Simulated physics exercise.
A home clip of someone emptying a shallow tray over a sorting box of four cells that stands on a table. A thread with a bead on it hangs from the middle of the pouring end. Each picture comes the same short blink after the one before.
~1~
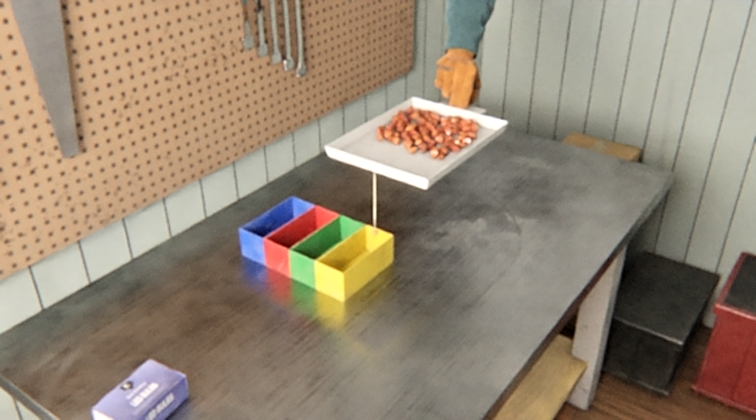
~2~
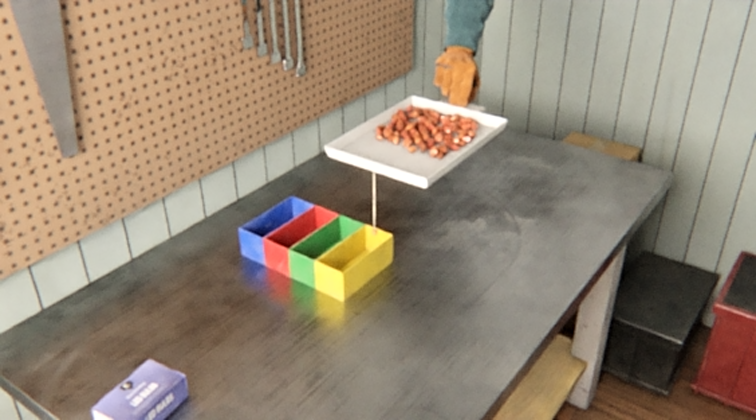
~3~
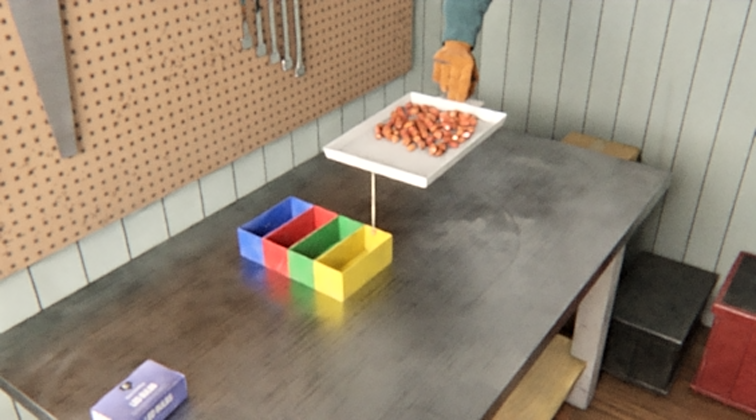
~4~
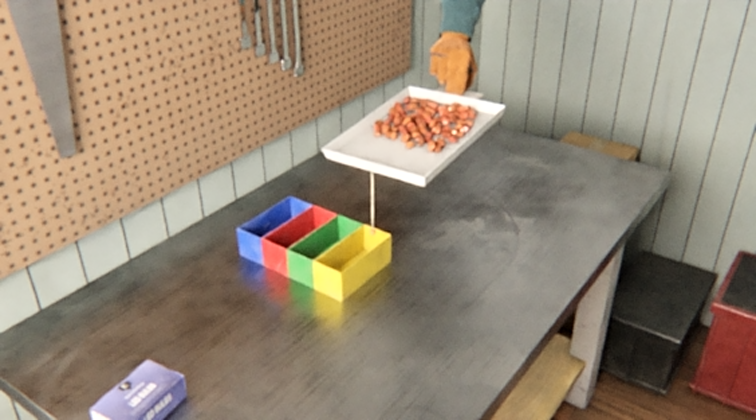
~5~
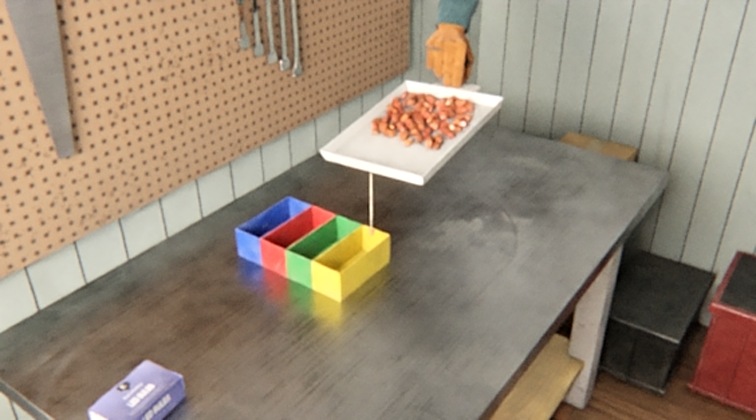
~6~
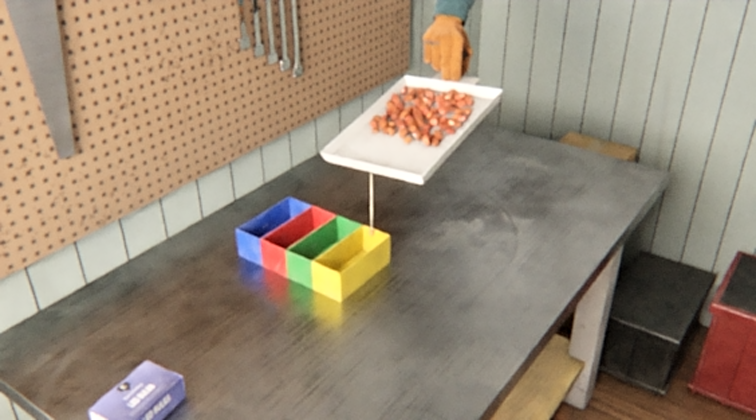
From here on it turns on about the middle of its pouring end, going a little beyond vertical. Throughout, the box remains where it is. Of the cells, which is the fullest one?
The green one.
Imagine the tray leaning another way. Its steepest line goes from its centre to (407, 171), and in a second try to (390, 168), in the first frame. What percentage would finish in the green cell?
Roughly 0 percent first and 20 percent second.
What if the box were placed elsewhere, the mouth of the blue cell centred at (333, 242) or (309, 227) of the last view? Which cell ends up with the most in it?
Well, the first time it's the cell in blue, and the second time it's the red cell.
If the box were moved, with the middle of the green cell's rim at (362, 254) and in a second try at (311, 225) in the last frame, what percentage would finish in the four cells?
The first yields 100 per cent and the second 90 per cent.
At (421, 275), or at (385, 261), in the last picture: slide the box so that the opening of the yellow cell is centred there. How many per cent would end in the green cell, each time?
0 and 10 in a hundred.
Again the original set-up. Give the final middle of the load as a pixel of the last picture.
About (326, 257).
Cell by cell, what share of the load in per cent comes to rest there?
Blue cell: Roughly 0; red cell: Roughly 20; green cell: Roughly 60; yellow cell: Roughly 20.
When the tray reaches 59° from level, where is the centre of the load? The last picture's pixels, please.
I'd put it at about (350, 151).
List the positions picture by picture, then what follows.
Corners of the pouring end (329, 146) and (427, 178), level; middle of the load (430, 129), bits of crushed brick; bead on its thread (375, 233); blue cell (253, 244); red cell (277, 255); green cell (303, 267); yellow cell (330, 279), in the first frame.
Corners of the pouring end (328, 146) and (426, 177), level; middle of the load (430, 128), in the second frame.
Corners of the pouring end (327, 147) and (425, 177), tipped barely, lowest at the left corner; middle of the load (429, 125), in the third frame.
Corners of the pouring end (326, 148) and (423, 175), tipped a little, lowest at the left corner; middle of the load (427, 120), in the fourth frame.
Corners of the pouring end (324, 150) and (421, 175), tipped a little, lowest at the left corner; middle of the load (425, 116), in the fifth frame.
Corners of the pouring end (324, 151) and (421, 174), tipped a little, lowest at the left corner; middle of the load (425, 112); blue cell (249, 245); red cell (274, 256); green cell (300, 267); yellow cell (327, 279), in the sixth frame.
Just after the last frame, tray tipped steeply; almost all on the tray; just a few in the red cell; about a tenth falling or outside the box.
A moment on, tray tipped right over; about a tenth on the tray; roughly a third in the green cell; roughly a quarter in the red cell; about a tenth in the yellow cell; roughly a quarter falling or outside the box.
Further on, tray tipped past a quarter turn; roughly two thirds in the green cell; roughly a quarter in the red cell; about a tenth in the yellow cell; just a few falling or outside the box.
When it is over, tray tipped past a quarter turn; roughly two thirds in the green cell; roughly a quarter in the red cell; about a tenth in the yellow cell; not one in the blue cell; just a few outside the box.
